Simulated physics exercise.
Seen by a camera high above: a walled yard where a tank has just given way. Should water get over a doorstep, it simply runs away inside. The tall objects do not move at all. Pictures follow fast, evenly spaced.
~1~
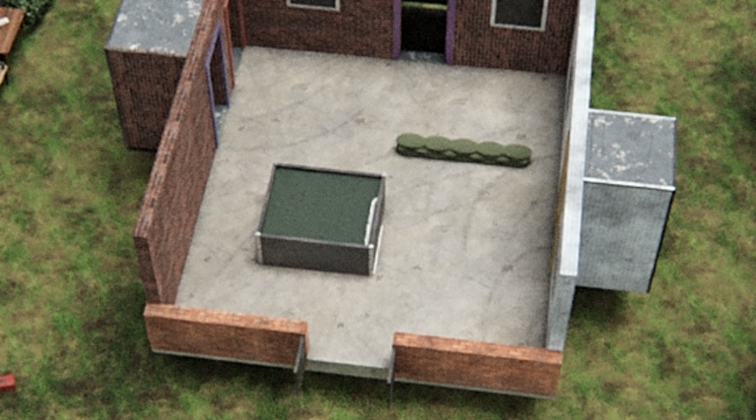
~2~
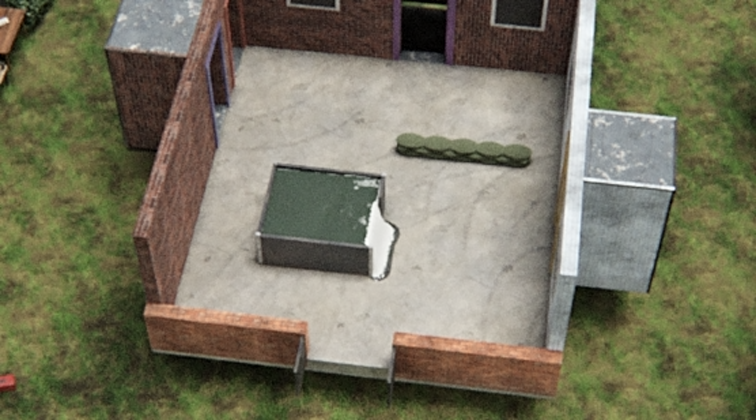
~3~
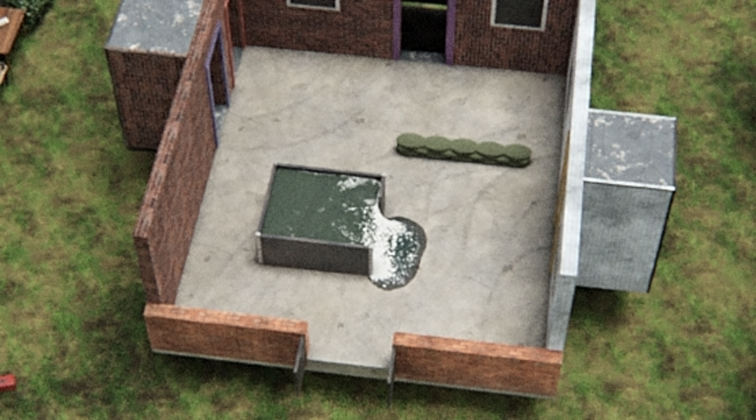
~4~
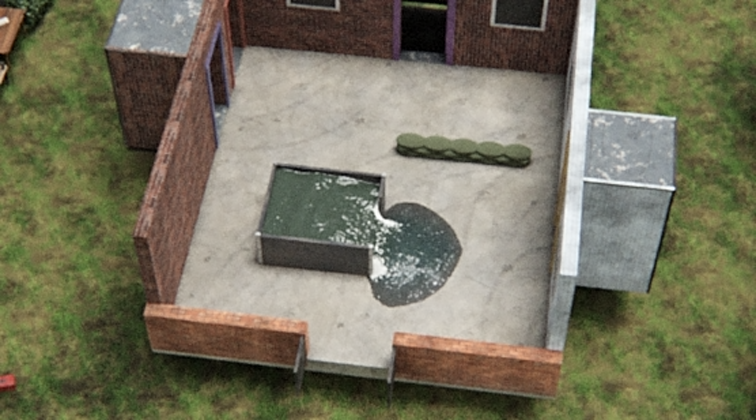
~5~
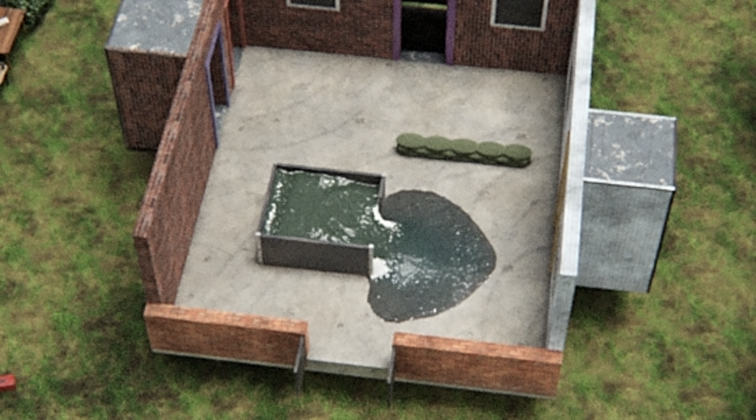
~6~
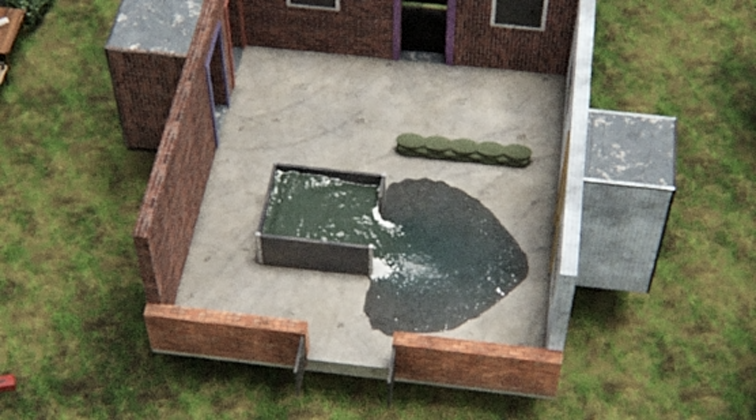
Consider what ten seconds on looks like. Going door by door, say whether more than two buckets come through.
Through the yellow door, two or fewer; through the blue door, two or fewer; through the purple door, two or fewer; through the red door, two or fewer.
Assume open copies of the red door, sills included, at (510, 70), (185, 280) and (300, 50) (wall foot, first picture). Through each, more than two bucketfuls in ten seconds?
Each in turn, the new doors: Breaks the limit, breaks the limit, remains within bounds.
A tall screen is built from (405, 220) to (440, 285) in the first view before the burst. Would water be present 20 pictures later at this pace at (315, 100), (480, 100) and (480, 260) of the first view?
Taking the points in the order given, they are inundated, high and dry and inundated.
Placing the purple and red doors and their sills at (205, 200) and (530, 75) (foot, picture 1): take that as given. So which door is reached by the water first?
It's the one in yellow.
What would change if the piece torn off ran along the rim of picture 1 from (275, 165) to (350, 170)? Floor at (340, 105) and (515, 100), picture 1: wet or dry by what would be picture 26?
Taking them in turn, they come out soaked and soaked.
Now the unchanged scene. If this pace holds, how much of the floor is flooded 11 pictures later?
It comes out near 30 percent.
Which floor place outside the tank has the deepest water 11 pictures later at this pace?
Pointing at (537, 372).
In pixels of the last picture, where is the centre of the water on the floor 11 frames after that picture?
I'd say near (416, 256).
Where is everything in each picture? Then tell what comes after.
In the first picture, the tank at (322, 207) is whole and still.
In the second picture, water pours out at (374, 241) and has run to (381, 276).
In the third picture, the front is at (417, 229), out from the gap at (374, 242).
In the fourth picture, water pours out at (374, 242) and has run to (456, 247).
In the fifth picture, water pours out at (374, 243) and has run to (490, 253).
In the sixth picture, water pours out at (374, 242) and has run to (520, 276).
A moment on, water covers 30 % of the floor; the yellow door wet at the sill, nothing in, the blue door not reached, the purple door not reached, the red door not reached.
Next, water covers 30 % of the floor; the yellow door wet at the sill, nothing in, the blue door not reached, the purple door not reached, the red door not reached.
Then, water covers 35 % of the floor; the yellow door wet at the sill, nothing in, the blue door not reached, the purple door not reached, the red door not reached.
Later, water covers 70 % of the floor; the yellow door wet at the sill, nothing in, the blue door not reached, the purple door wet at the sill, nothing in, the red door not reached.
In the end, water covers 95 % of the floor; the yellow door wet at the sill, nothing in, the blue door under two buckets in, the purple door under two buckets in, the red door under two buckets in.
